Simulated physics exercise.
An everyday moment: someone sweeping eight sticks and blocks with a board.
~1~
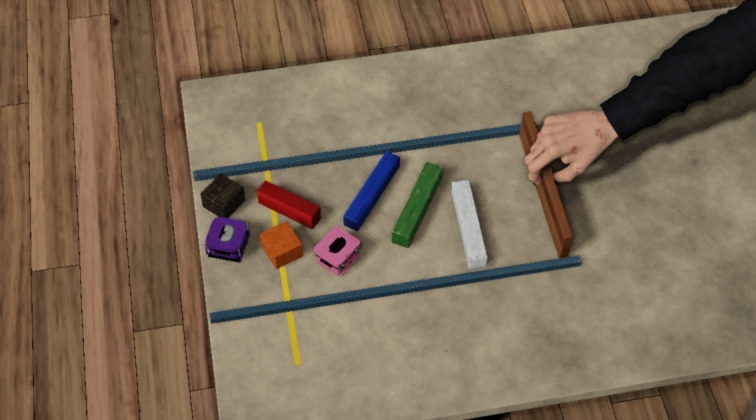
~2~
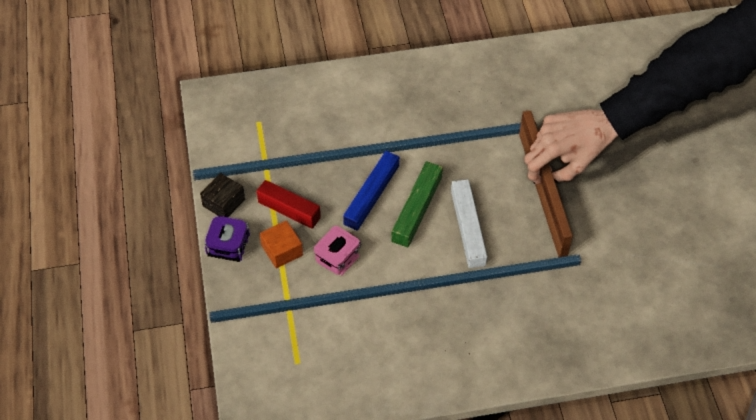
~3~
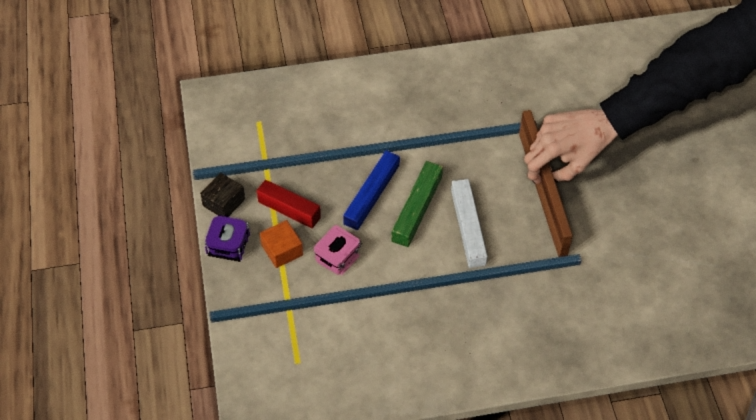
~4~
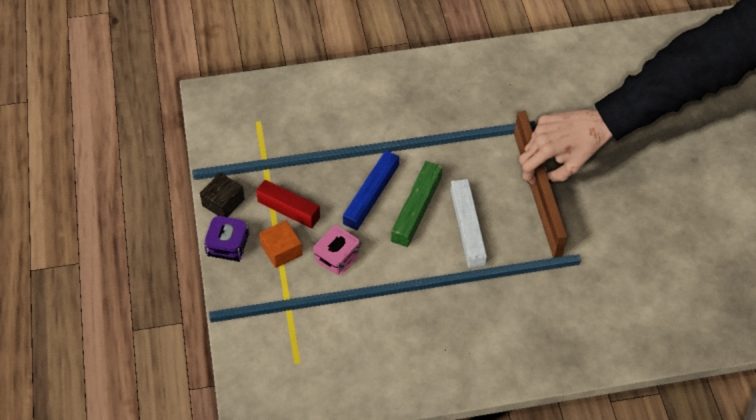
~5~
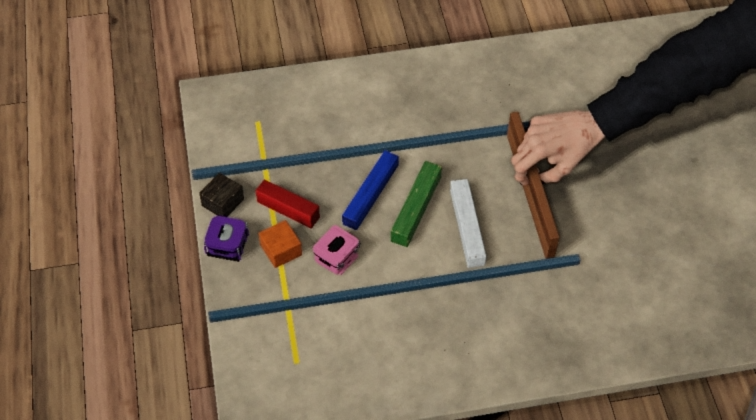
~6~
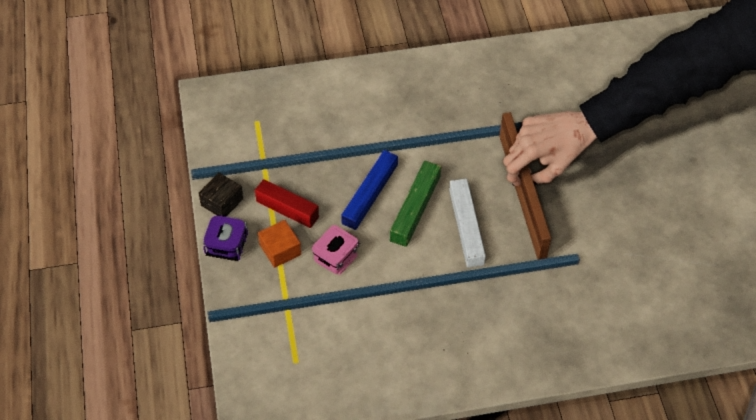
On a stone-coloured board over a wooden floor, eight coloured sticks and blocks lie between two blue rails, some near a yellow line. A hand at the right holds a brown board upright and still at first, then slides it slightly left toward the white stick, while the pieces stay in place.
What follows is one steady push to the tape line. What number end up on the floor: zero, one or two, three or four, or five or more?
The number that fall off is one or two.
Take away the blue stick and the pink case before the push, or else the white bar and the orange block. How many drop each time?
First 1, then 0.
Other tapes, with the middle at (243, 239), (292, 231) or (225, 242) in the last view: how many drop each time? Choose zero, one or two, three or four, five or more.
In that order: Three or four; no fall at all; 5 or more.
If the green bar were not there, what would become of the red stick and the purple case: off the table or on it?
The red stick survives, the purple case falls.
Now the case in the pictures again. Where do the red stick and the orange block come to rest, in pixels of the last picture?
First (212, 206), then (213, 264).
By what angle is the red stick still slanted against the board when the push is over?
Near 15 degrees.
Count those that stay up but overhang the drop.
1 of them.
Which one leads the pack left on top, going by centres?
That is the orange block.
Soon after, none off yet; purple case at rest near (226, 239); black block at rest near (221, 196); orange block at rest near (280, 244).
In the end, the number that fall off is one or two; gone, black block and purple case.
